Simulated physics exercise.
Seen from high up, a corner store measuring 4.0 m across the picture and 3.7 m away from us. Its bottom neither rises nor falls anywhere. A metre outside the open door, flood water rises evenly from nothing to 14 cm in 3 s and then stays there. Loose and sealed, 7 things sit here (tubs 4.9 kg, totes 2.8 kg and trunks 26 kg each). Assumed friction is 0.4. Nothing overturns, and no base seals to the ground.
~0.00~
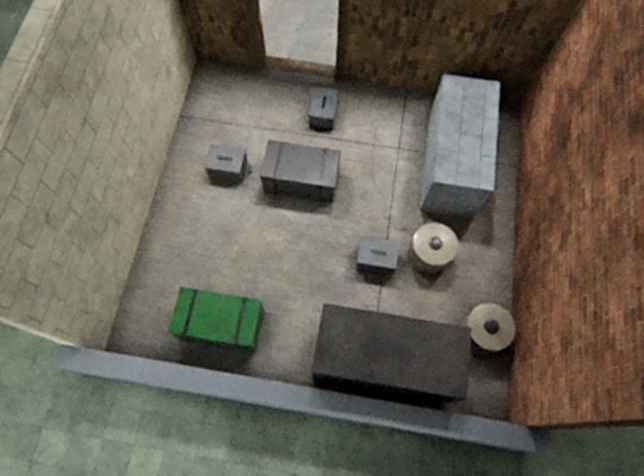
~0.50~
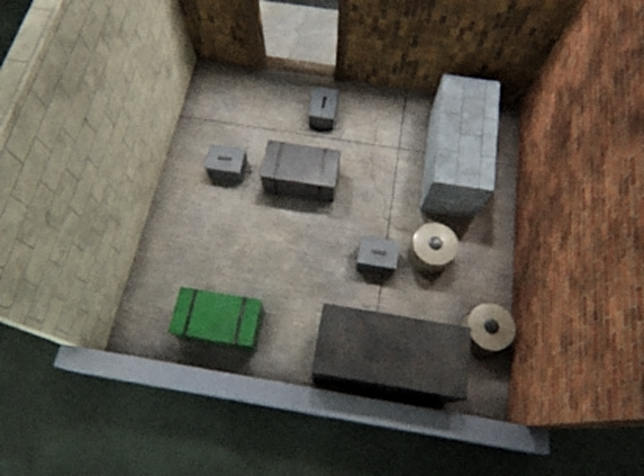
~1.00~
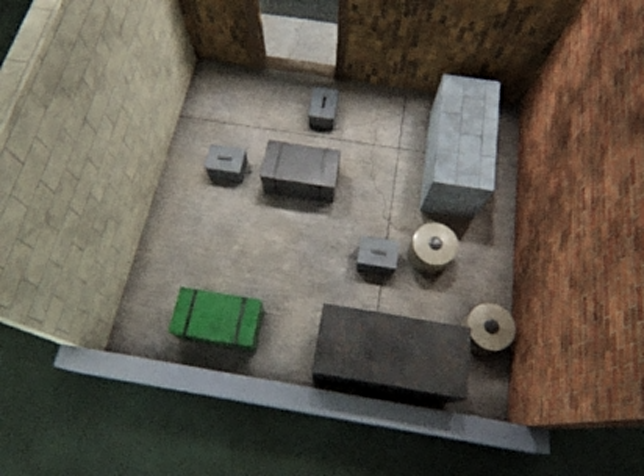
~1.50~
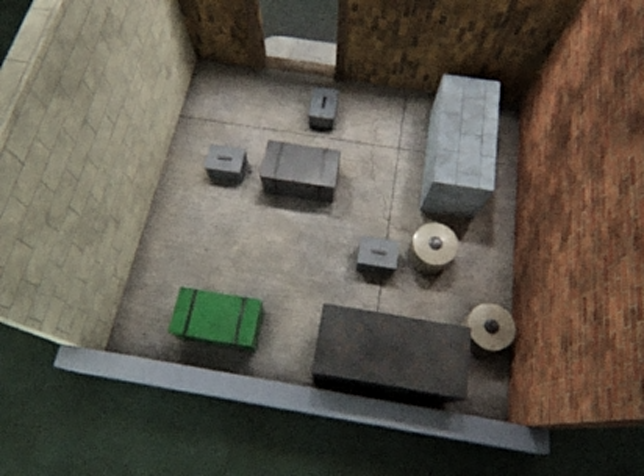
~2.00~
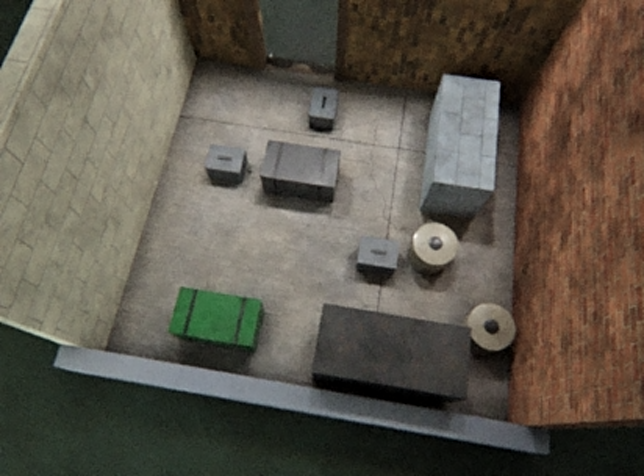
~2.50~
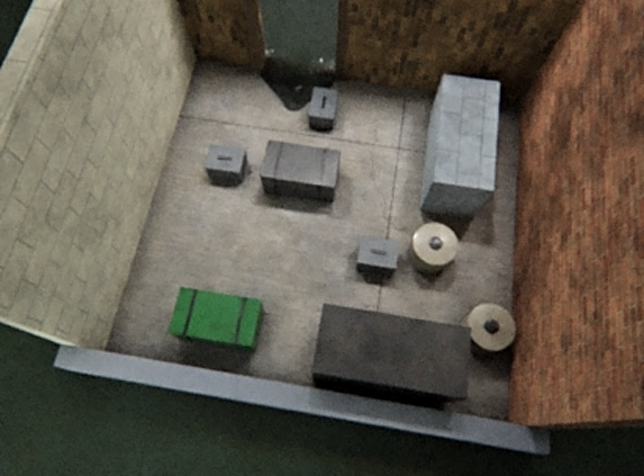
Dark water creeping up to the open doorway and just spreading onto the floor of a storeroom, its boxes and trunks still.
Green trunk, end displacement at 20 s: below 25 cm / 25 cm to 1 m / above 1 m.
Looks like it will get pushed a little way.
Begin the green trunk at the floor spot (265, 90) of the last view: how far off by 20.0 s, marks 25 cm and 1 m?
Outcome - it covers a small distance.
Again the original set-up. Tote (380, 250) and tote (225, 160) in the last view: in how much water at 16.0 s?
Around 8 cm and 11 cm.
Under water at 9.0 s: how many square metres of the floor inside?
About 12.0 m2 is covered.
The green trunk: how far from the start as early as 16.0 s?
It is about 60 cm out of place by then.
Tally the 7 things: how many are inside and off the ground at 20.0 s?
My tally comes to 7.
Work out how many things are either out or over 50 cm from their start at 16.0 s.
Answer: 7.
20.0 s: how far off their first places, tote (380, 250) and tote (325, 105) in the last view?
Respectively 50 and 120 centimetres.
After 4.0 s the green trunk is near (215, 316), 0.0 m from its start, aground; 0 afloat.
After 9.0 s the green trunk is near (215, 316), 0.0 m from its start, aground; 2 afloat.
After 16.0 s the green trunk is near (272, 343), 0.6 m from its start, afloat; 7 afloat.
After 20.0 s the green trunk is near (263, 328), 0.5 m from its start, afloat; 7 afloat.
